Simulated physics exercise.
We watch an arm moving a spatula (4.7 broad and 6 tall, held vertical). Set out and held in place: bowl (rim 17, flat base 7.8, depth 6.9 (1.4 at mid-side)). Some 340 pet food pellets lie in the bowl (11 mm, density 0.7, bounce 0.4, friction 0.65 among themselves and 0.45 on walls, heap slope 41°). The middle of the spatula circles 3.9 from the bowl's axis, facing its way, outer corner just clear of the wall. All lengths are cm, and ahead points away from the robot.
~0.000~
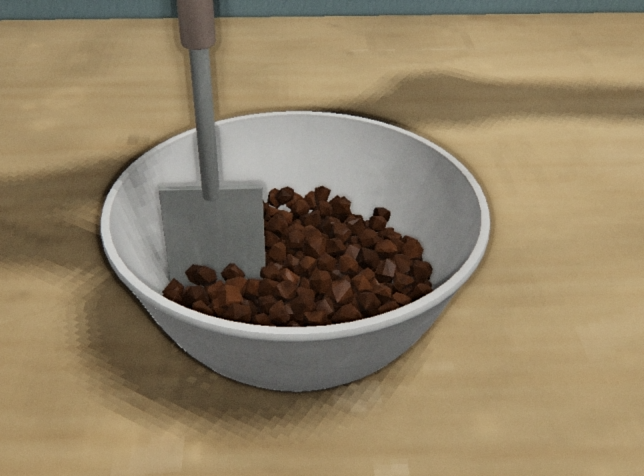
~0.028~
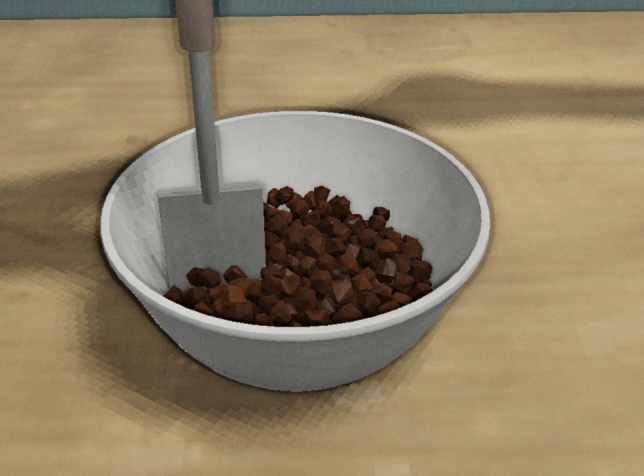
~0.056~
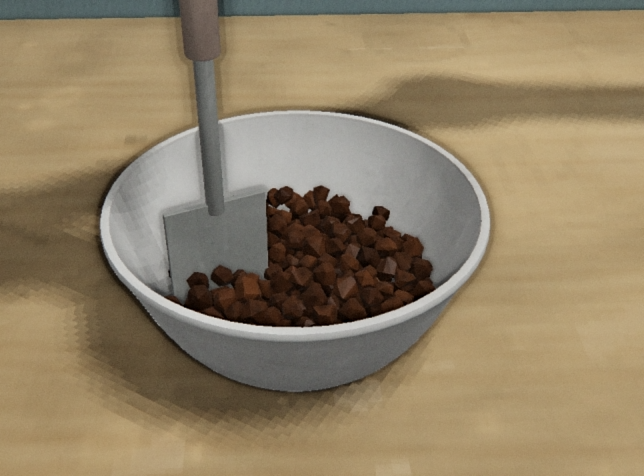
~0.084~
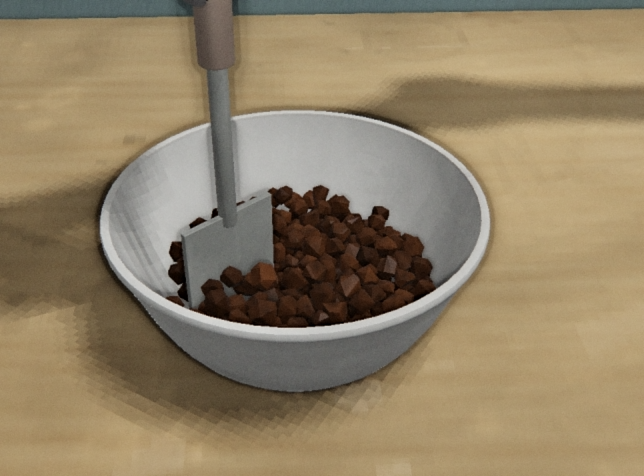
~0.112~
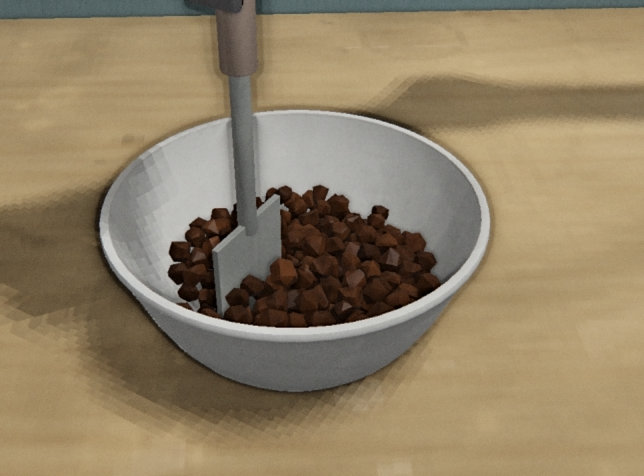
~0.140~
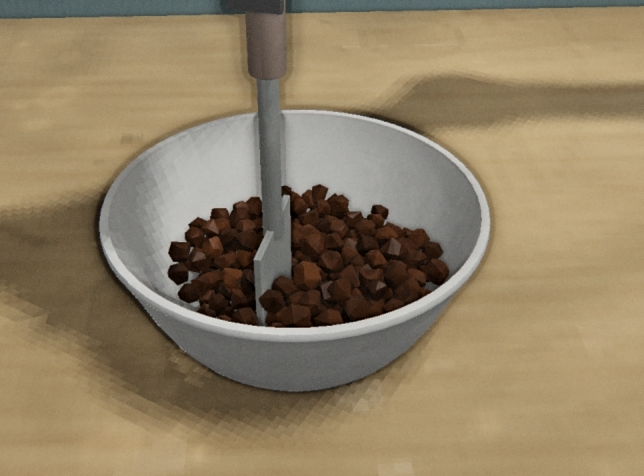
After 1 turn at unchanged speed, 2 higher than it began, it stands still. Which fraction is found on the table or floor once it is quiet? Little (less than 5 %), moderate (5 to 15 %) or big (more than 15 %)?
A moderate share, 5 to 15 %, ends on the table or floor.
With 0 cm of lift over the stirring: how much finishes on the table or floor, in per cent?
About 10 per cent.
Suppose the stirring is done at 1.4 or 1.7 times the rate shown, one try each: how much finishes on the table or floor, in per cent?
Some 20 and 30 per cent.
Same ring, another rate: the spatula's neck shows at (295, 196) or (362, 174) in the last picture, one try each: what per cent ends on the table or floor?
About 15 and 25 per cent.
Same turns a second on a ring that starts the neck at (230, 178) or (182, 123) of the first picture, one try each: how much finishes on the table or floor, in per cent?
About 5 and 0 per cent.
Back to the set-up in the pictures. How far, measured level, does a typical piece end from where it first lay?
About 3 cm.
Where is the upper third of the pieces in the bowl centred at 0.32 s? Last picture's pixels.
Around (386, 206).
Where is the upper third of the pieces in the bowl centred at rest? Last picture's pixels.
Around (215, 274).
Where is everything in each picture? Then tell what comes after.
In the first frame, spatula neck at (208, 159), 0° round; upper third of the load around (294, 265), from x 170 to 420, top at y 195; 345 in the bowl.
In the second frame, spatula neck at (208, 162), 6° round; upper third of the load around (294, 266), from x 170 to 420, top at y 195.
In the third frame, spatula neck at (212, 173), 22° round; upper third of the load around (294, 278), from x 170 to 425, top at y 195.
In the fourth frame, spatula neck at (225, 184), 39° round; upper third of the load around (300, 280), from x 175 to 425, top at y 195.
In the fifth frame, spatula neck at (246, 192), 56° round; upper third of the load around (314, 286), from x 180 to 430, top at y 195.
In the sixth frame, spatula neck at (272, 196), 73° round; upper third of the load around (331, 283), from x 180 to 435, top at y 195; 345 in the bowl.
By 0.32 s, 183° round, highest piece 10 above the table; 334 in the bowl, 11 in flight or on the tool.
By 0.50 s, 293° round, highest piece 9 above the table; 321 in the bowl, 18 on the table or floor, 6 in flight or on the tool.
By 0.79 s, 0° round, highest piece 6 above the table; 310 in the bowl, 34 on the table or floor, 1 in flight or on the tool.
By 1.49 s, 0° round, highest piece 6 above the table; 310 in the bowl, 35 on the table or floor.
Final count, 310 in the bowl, 35 on the table or floor. That is 10 % on the table or floor.
